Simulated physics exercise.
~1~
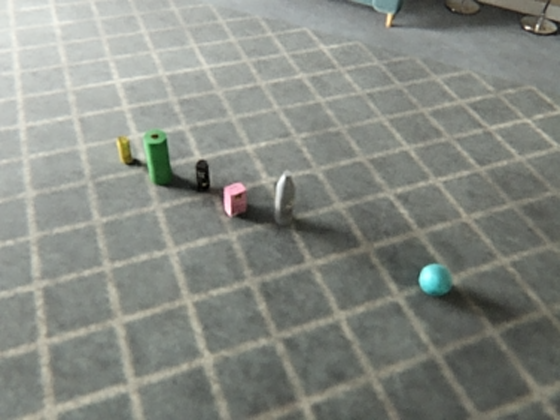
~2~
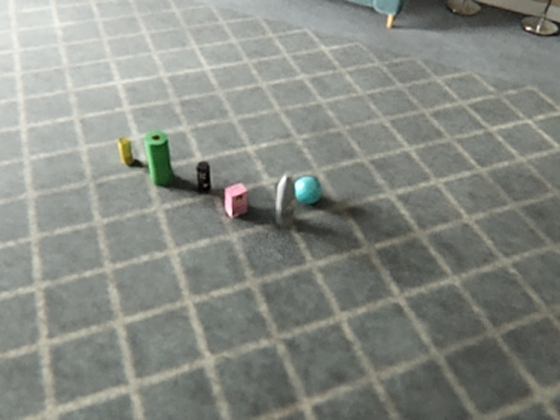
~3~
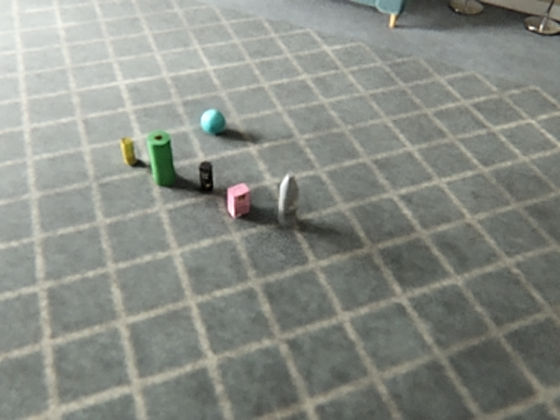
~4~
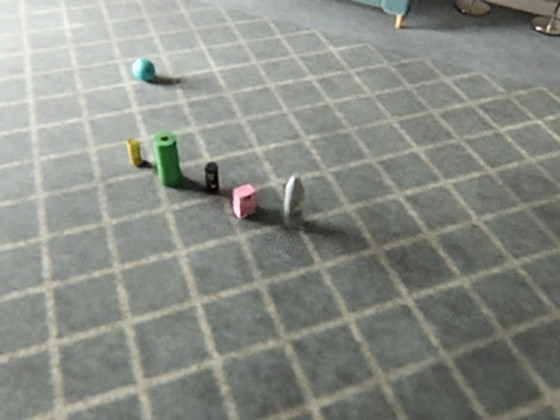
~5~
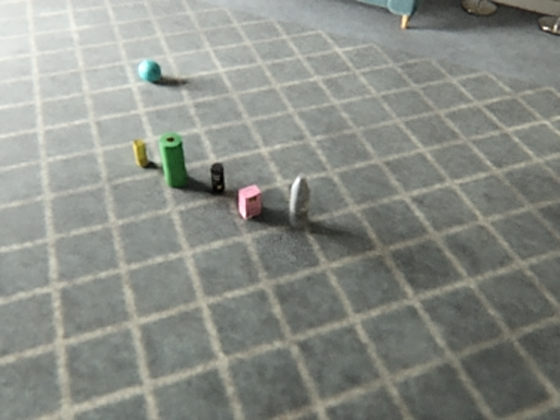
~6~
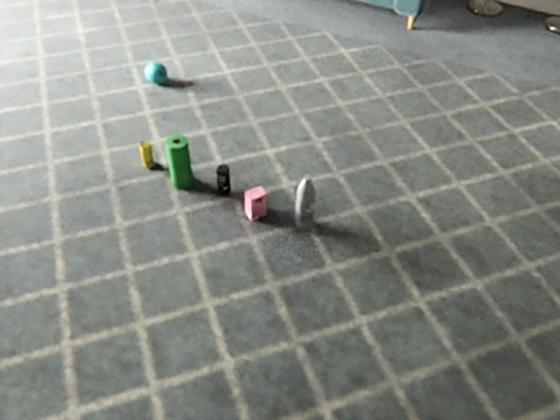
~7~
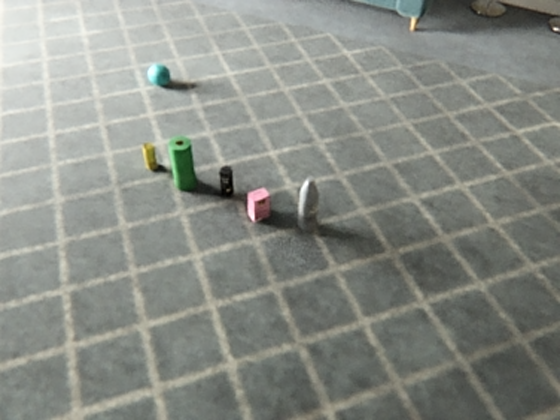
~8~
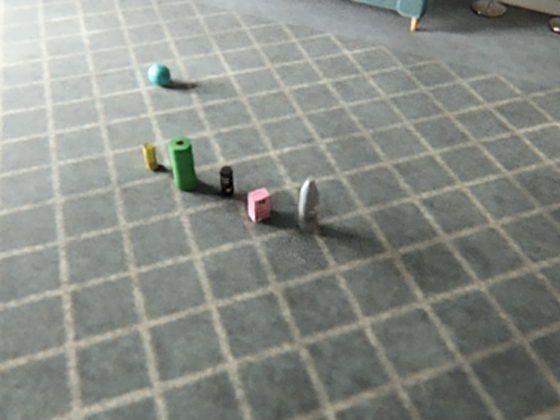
On a grey carpet patterned with pale crossing lines, five small objects stand in a loose diagonal row, a yellow can, a green roll, a black can, a pink carton and a grey bottle. A turquoise ball starts off to the right, nearer the viewer. It rolls left and away, passing behind the grey bottle, and continues beyond the rest of the row without knocking anything over. Farther back on the left, it comes to rest while the view shifts slightly left. At the end, the ball sits still and all five objects remain standing in their places.
